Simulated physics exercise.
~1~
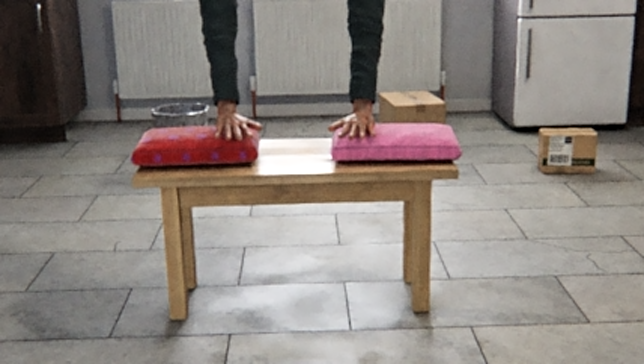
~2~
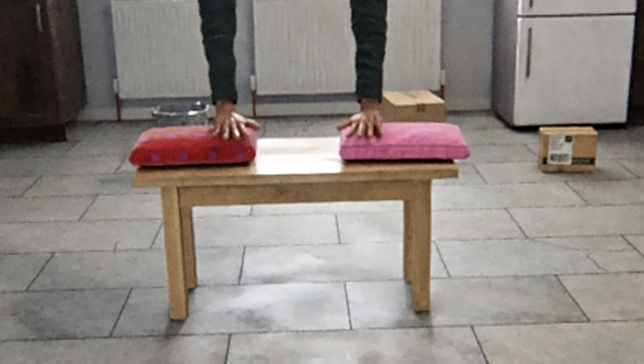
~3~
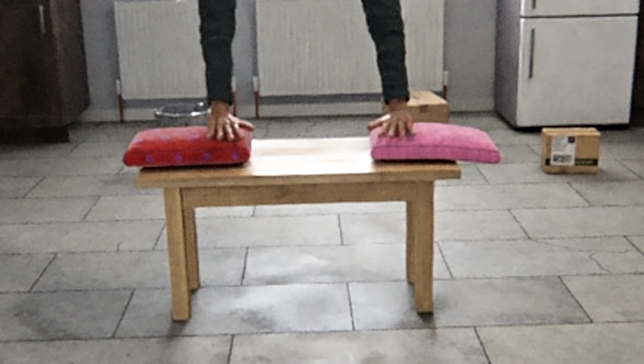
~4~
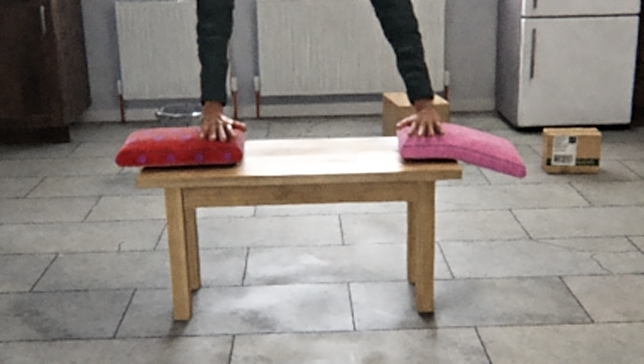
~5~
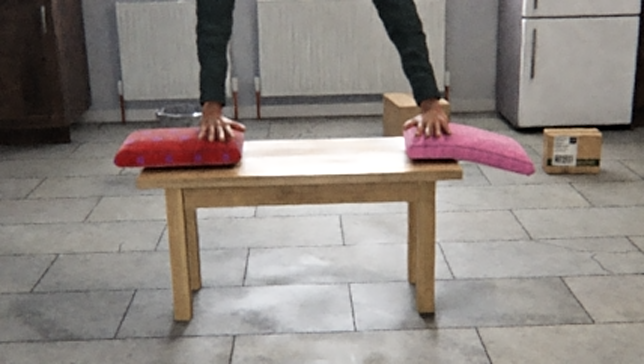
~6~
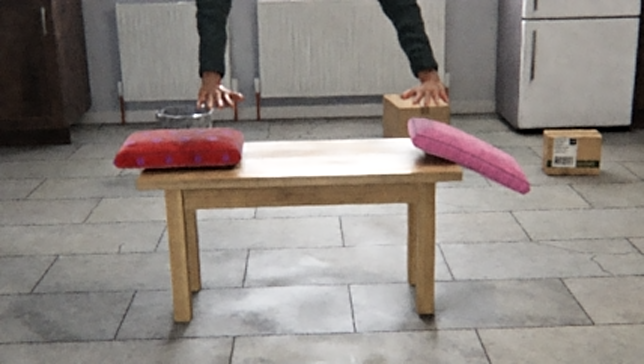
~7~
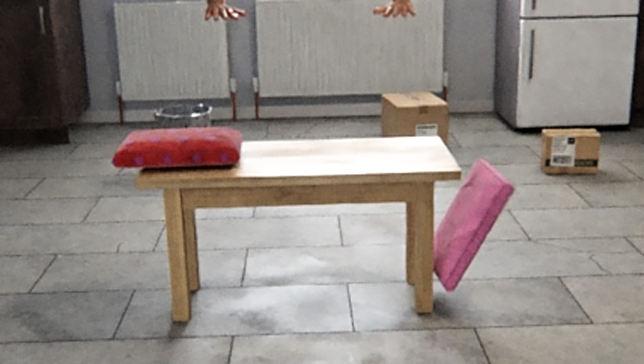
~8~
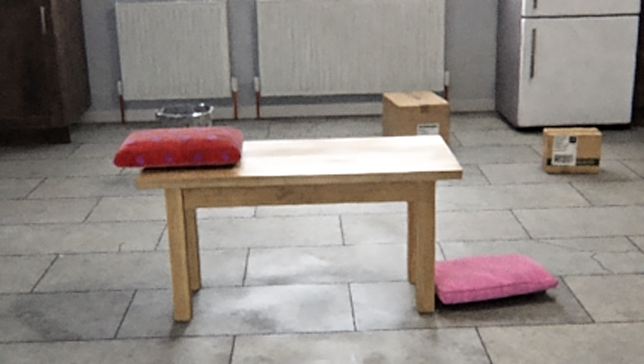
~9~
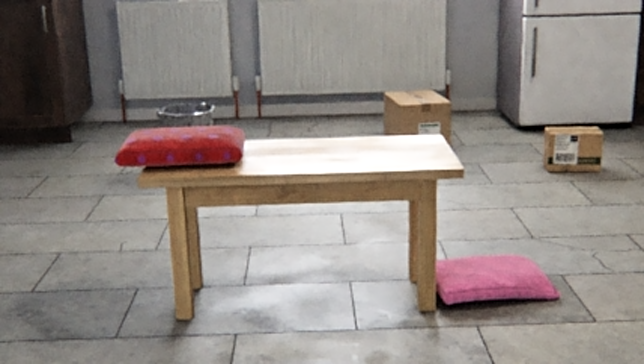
Pink cushion-like item sliding right under a hand, tipping off a wooden bench and landing on the floor, red pillow staying on top.
